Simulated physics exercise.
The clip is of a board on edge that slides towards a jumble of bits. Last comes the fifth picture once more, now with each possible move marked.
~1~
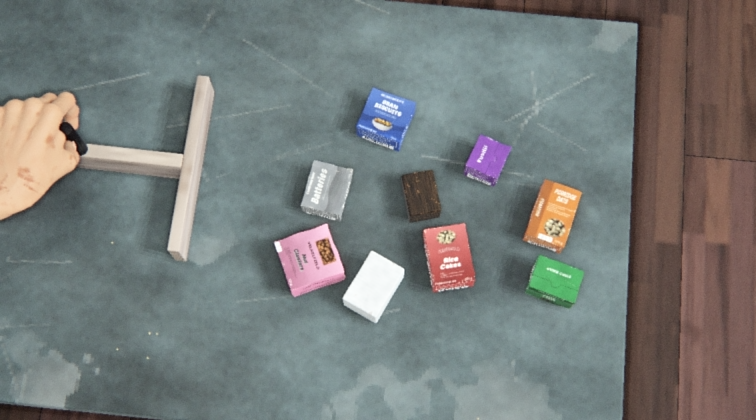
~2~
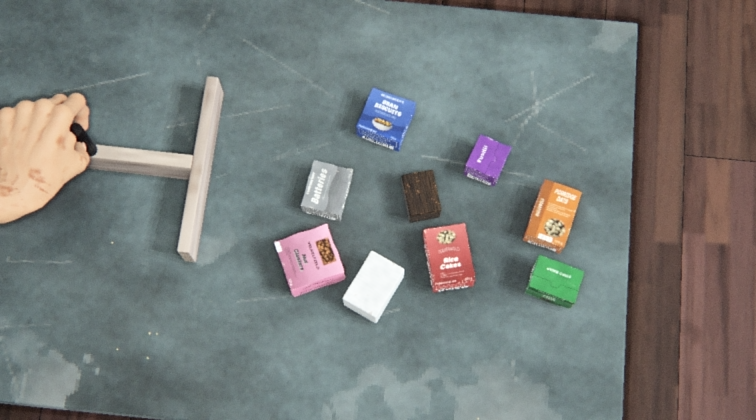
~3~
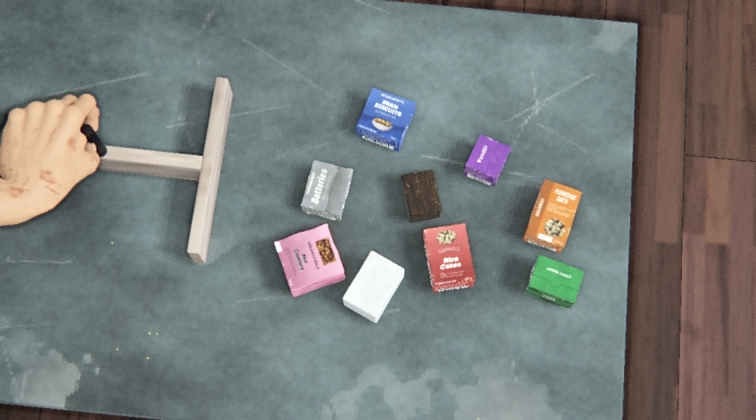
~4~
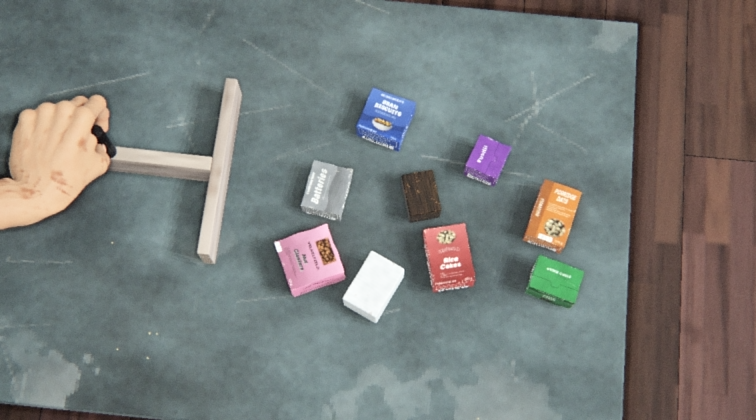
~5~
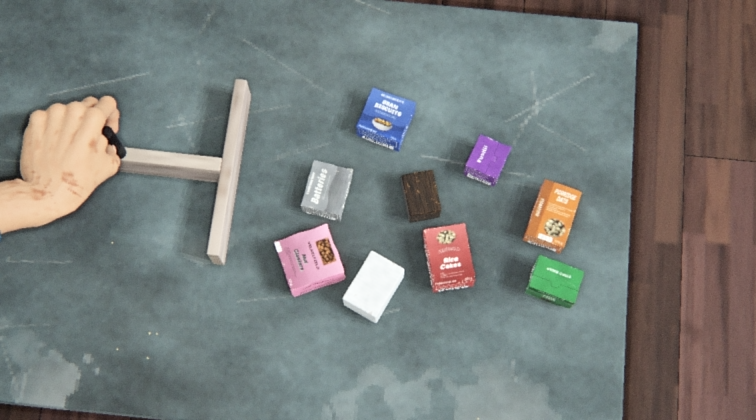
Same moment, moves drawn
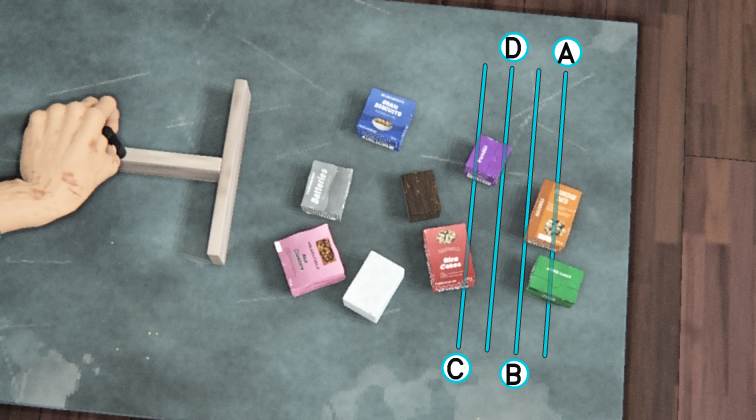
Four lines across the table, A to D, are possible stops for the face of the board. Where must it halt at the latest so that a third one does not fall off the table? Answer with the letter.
Line A.
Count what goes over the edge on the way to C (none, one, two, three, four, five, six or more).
The count is none.
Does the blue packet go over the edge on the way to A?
No.
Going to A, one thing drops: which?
The orange packet.
On the marked copy, A at (556, 209); B at (528, 207); C at (472, 201); D at (500, 204).
Following A. Soon after the start, board (345, 176); white block (410, 305); pink packet (367, 285).
Later, board (464, 188); orange packet (560, 217); white block (459, 361).
In the end, board (556, 196); orange packet over the edge; green packet (620, 287); one fallen.
As for the rest, B is within the limit but short; C is within the limit but short; D is within the limit but short.
